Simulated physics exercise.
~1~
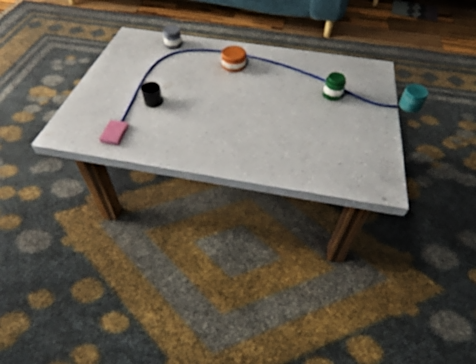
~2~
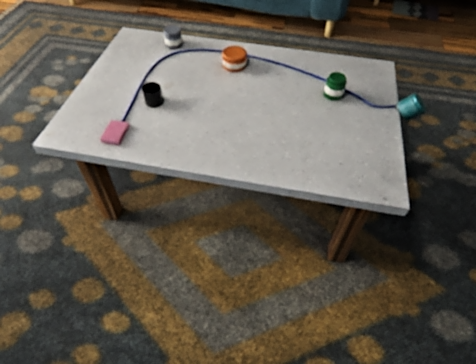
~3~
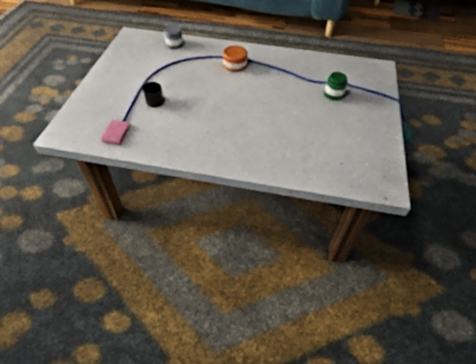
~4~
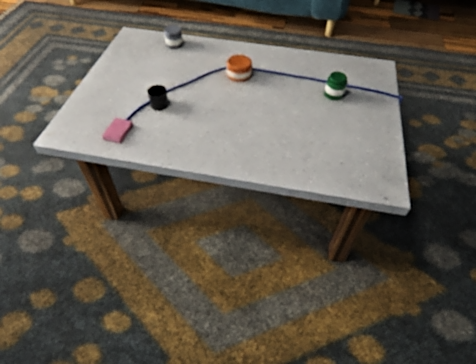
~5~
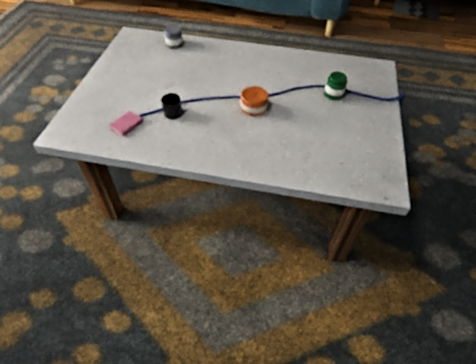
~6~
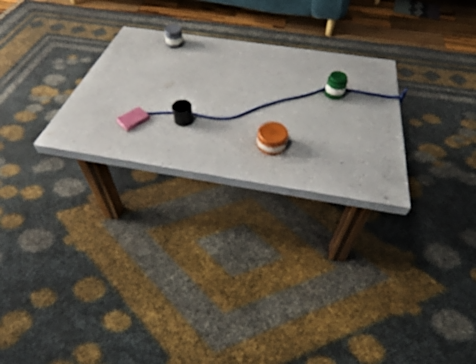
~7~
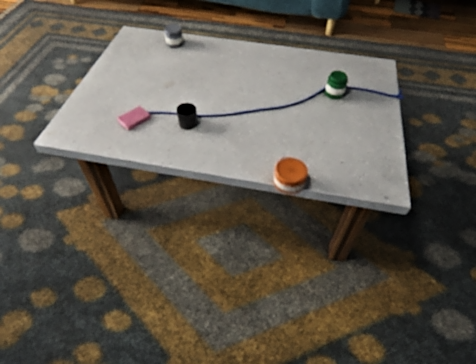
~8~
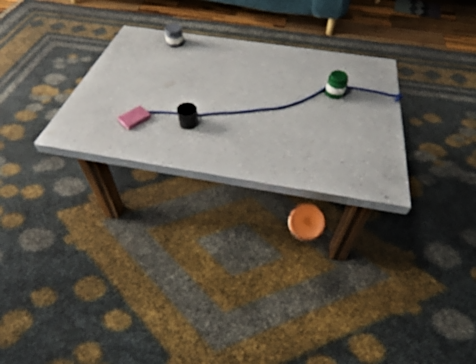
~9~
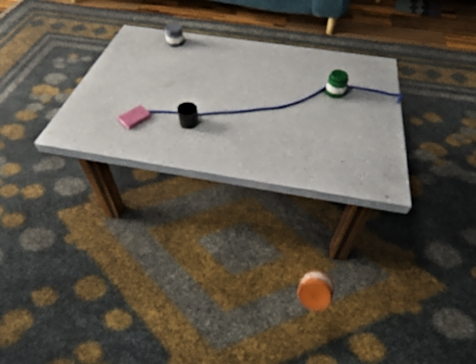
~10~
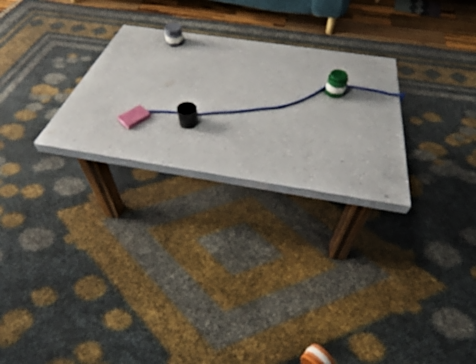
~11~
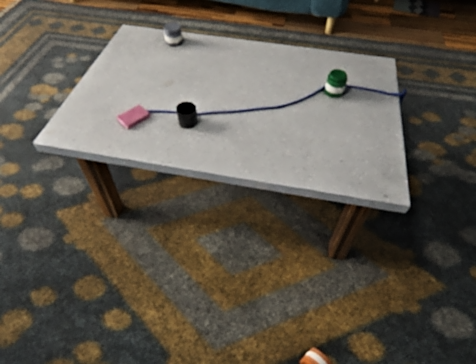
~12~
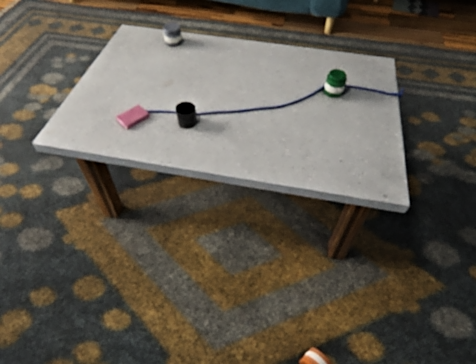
To begin with, a dark blue cable curves across a pale table above a patterned rug, running from a pink block past a black cup, an orange tin and a green jar to a teal cylinder tipping off the right edge. The teal piece drops out of sight, and the cable pulls straighter. The orange tin slides right and toward the front, while the black cup and pink block shift slightly rightward. The tin leaves the cable, goes over the front edge and tumbles down. It ends partly visible on the rug, while the grey tin and green jar remain in place.
